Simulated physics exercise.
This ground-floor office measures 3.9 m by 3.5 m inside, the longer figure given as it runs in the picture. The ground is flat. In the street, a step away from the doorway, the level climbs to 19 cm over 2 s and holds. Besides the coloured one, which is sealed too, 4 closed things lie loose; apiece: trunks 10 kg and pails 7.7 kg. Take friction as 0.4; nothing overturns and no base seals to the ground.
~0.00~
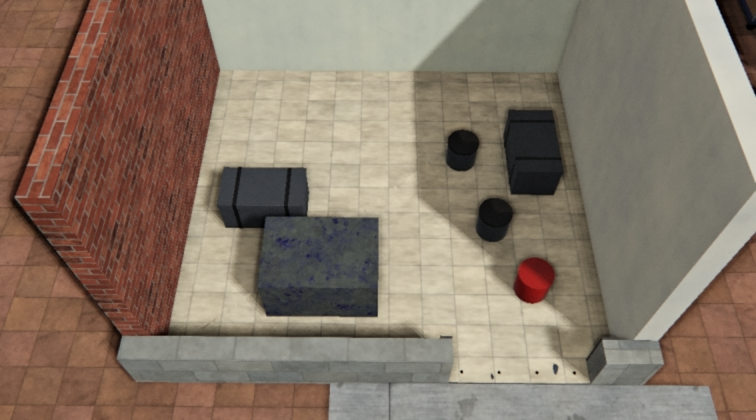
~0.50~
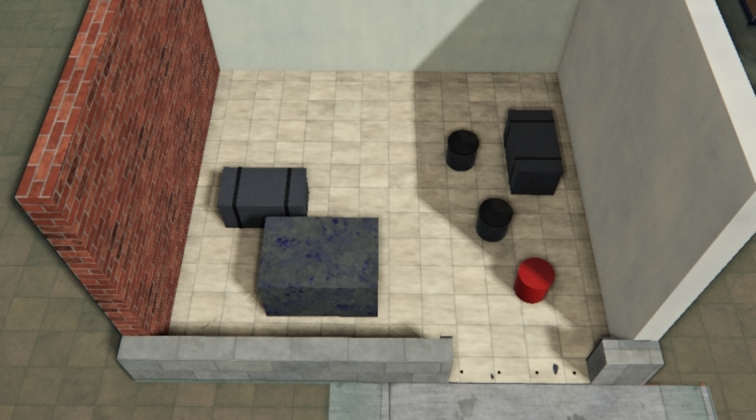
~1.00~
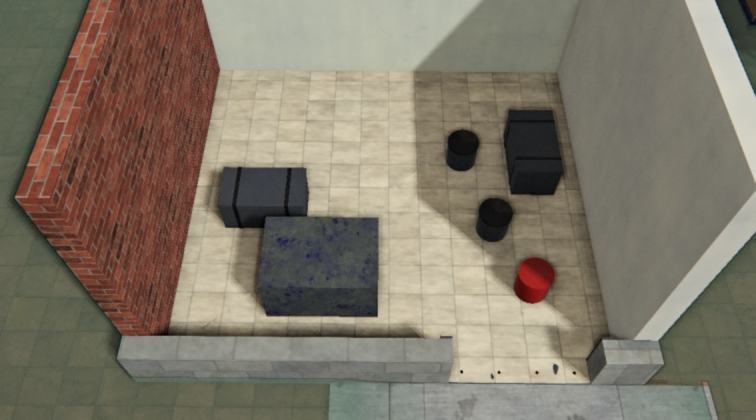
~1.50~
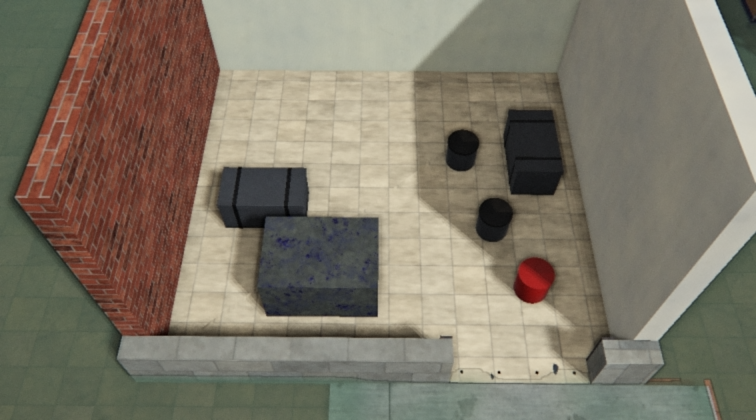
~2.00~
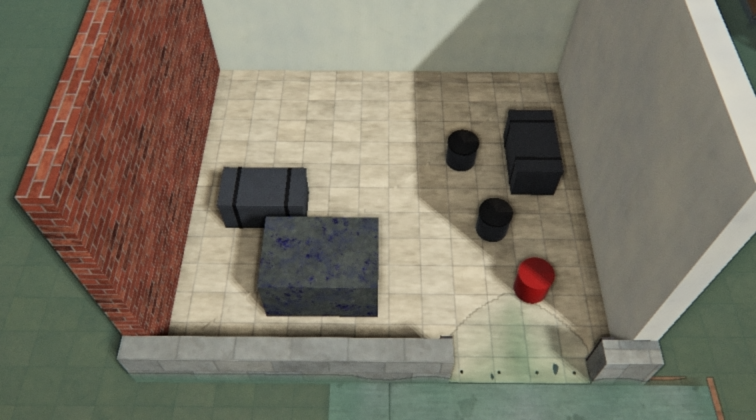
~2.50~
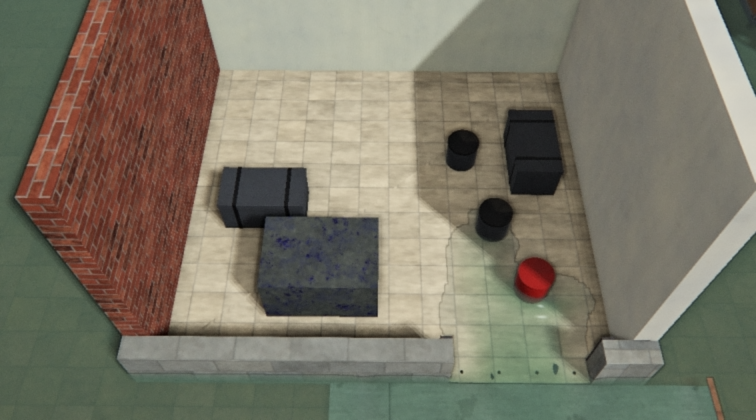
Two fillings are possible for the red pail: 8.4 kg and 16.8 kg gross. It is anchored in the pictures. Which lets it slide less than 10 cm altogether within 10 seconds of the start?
I expect that neither load is enough.
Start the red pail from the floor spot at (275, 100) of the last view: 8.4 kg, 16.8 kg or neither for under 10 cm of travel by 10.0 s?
It takes the larger.
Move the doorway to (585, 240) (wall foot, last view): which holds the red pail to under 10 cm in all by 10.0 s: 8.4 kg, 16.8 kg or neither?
In that case only the higher weight holds it.
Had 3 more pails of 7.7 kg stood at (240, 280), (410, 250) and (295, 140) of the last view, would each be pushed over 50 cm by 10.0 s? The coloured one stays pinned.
In turn: Less, more, under.
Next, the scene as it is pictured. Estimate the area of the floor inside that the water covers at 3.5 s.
Some 5.0 m2.
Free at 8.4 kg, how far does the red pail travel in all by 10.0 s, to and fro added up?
About 300 cm.
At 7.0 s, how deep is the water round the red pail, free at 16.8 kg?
Roughly 8 cm.
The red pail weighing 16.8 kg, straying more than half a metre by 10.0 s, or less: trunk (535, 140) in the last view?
Answer: More.
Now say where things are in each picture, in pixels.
The red pail at (537, 273), on the bottom; 0.0 m2 under water; 0 of 5 have shifted, in the first frame.
The red pail at (537, 273), on the bottom; 0.0 m2 under water; 0 of 5 have shifted, in the second frame.
The red pail at (537, 273) rests on the ground; water covers 0.0 m2; 0 of 5 have shifted, in the third frame.
The red pail at (537, 273) rests on the ground; 0.0 m2 under water; 0 of 5 have shifted, in the fourth frame.
The red pail at (537, 273) rests on the ground; water covers 0.5 m2; 0 of 5 have shifted, in the fifth frame.
The red pail at (537, 273), on the bottom; water covers 1.2 m2; 0 of 5 have shifted, in the sixth frame.
After 3.5 s the red pail would be 88 cm from its start with 8.4 kg and 32 cm from its start with 16.8 kg; 7 cm of water round it then.
After 4.5 s the red pail would be 163 cm from its start with 8.4 kg and 40 cm from its start with 16.8 kg; 7 cm of water round it then.
After 7.0 s the red pail would be 218 cm from its start with 8.4 kg and 40 cm from its start with 16.8 kg; 8 cm of water round it then.
After 10.0 s the red pail would be 181 cm from its start with 8.4 kg and 40 cm from its start with 16.8 kg; 8 cm of water round it then.
